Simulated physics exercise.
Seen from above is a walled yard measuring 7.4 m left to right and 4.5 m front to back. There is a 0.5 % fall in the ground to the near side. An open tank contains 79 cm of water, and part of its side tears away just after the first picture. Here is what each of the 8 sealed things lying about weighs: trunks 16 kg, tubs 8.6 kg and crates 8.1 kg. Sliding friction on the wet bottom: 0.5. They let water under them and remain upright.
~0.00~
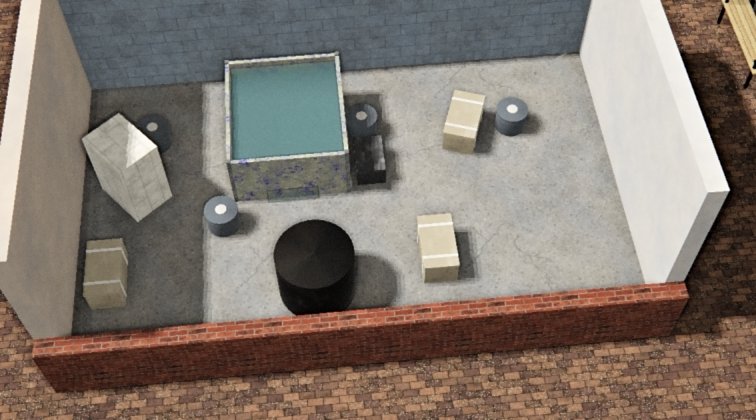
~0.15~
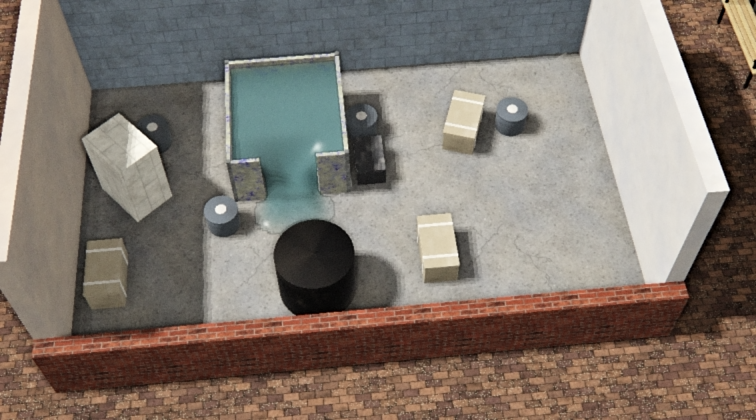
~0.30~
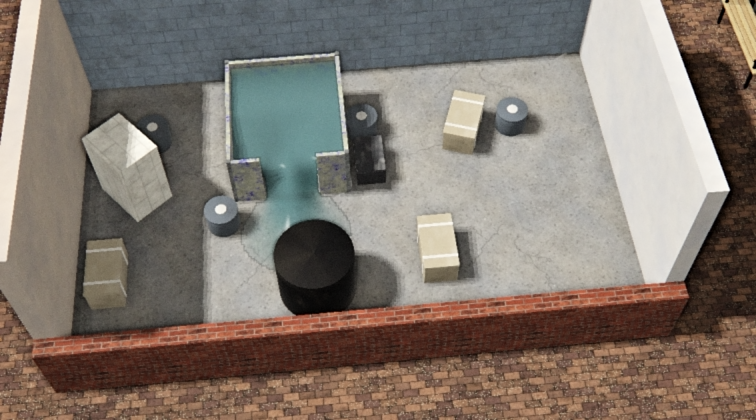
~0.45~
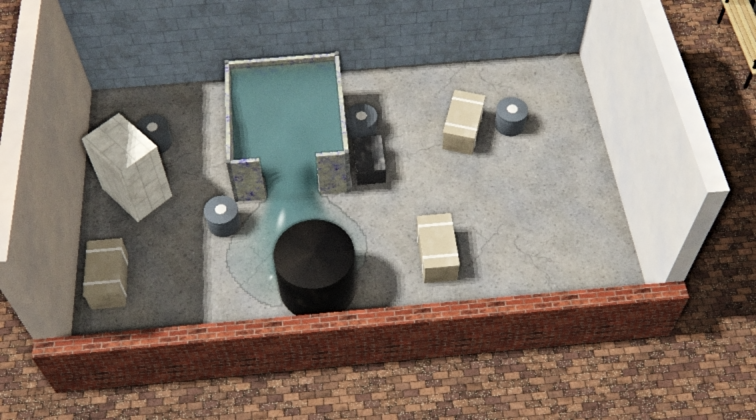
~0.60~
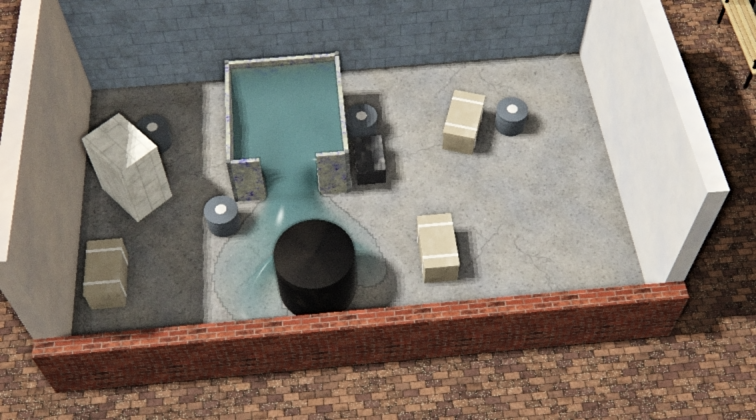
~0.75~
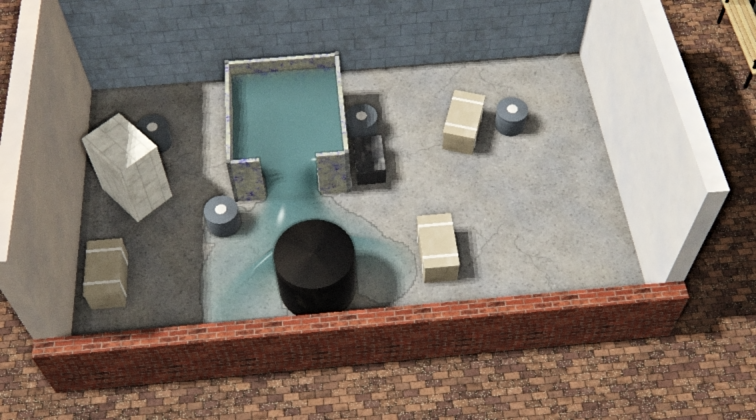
Teal water pours through a gap that opens in the near side of a raised square tank, in a walled yard seen from high above, with a blue-grey wall behind and red brick in front. Pale crates, grey-blue tubs, a big white angular block and a black cylinder stand about the grey floor, all motionless. The water reaches the cylinder, spreads around both sides and meets the brick wall, while the camera stays still.
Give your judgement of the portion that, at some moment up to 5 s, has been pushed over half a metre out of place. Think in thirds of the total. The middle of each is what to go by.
Fewer than a third.
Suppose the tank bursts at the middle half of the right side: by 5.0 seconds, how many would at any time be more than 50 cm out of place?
The count would be 5.
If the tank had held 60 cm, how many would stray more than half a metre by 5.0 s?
That would make 2 of them.
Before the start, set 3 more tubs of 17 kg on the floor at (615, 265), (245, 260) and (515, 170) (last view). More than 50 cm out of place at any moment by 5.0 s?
Answers in order are crosses the line, crosses the line and does not cross.
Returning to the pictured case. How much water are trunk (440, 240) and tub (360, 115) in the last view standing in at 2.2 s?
Around 3 cm and 0 cm.
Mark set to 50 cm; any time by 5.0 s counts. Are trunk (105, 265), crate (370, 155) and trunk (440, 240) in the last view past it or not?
Well, in turn that's topping it, not reaching it, topping it.
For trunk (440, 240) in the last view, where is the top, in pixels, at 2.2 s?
Somewhere near (591, 218) in the last view.
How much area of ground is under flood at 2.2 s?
Wet area: Approx. 16 m2.
After 1.1 s 0 of 8 are over 50 cm from their spots; 0 afloat.
After 2.2 s 1 of 8 are over 50 cm from their spots; 0 afloat.
After 3.5 s 2 of 8 are over 50 cm from their spots; 1 afloat.
After 5.0 s 2 of 8 are over 50 cm from their spots, and 2 have been at some point; 2 afloat.
